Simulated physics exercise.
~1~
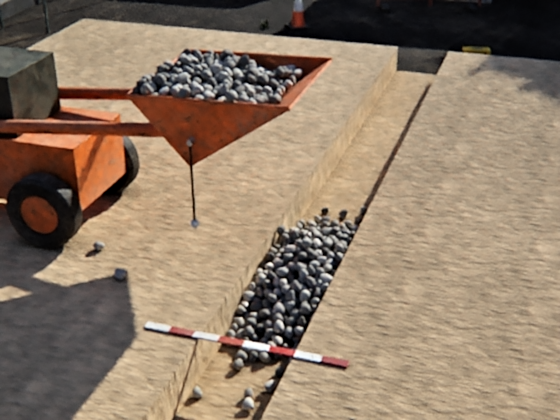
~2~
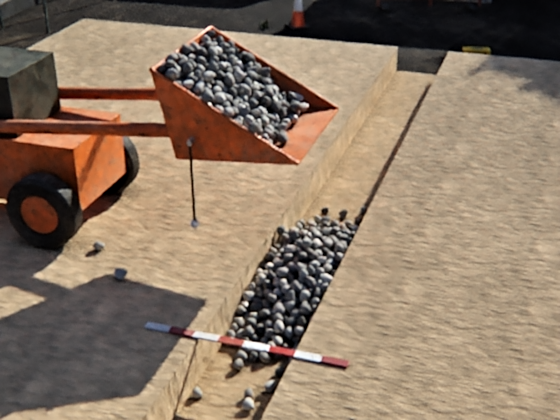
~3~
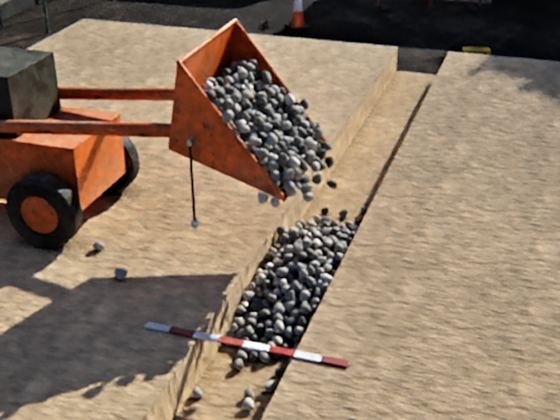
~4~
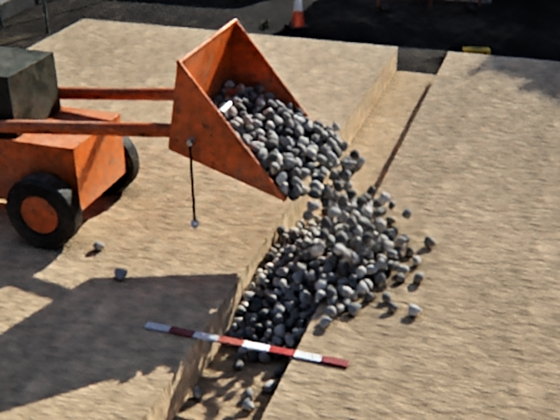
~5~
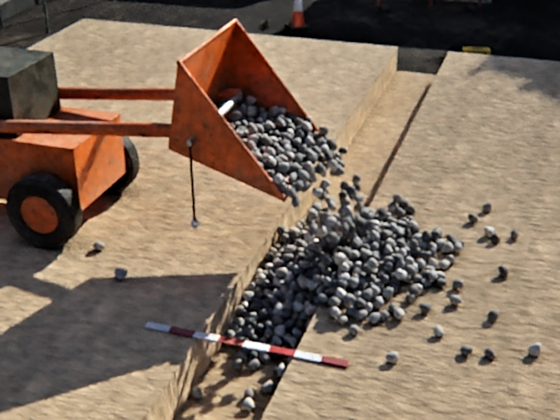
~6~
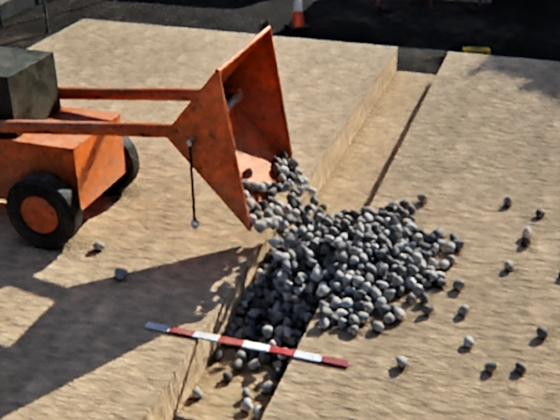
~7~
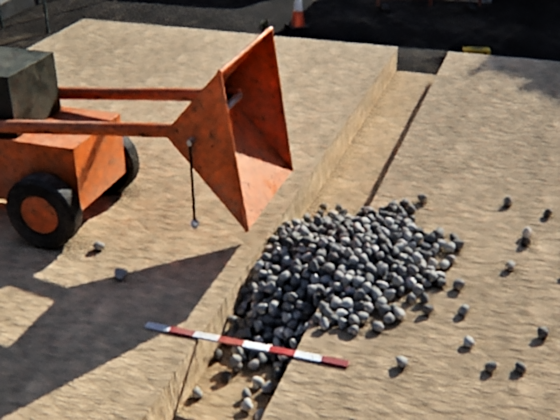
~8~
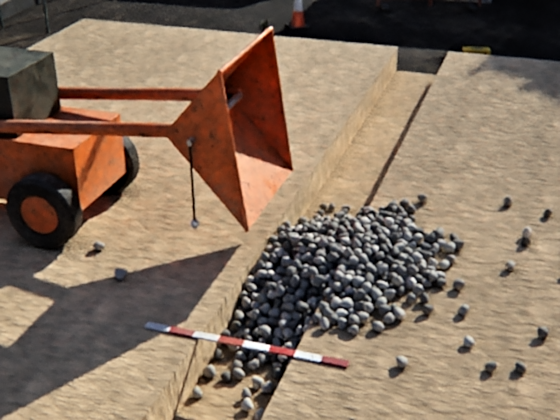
An orange loader tips its bucket forward in stages, pouring grey cobbles onto the stones already lying in a trench, and the growing heap spills over the far edge as a few roll away right. The bucket ends empty and steeply tilted, with the pile still.
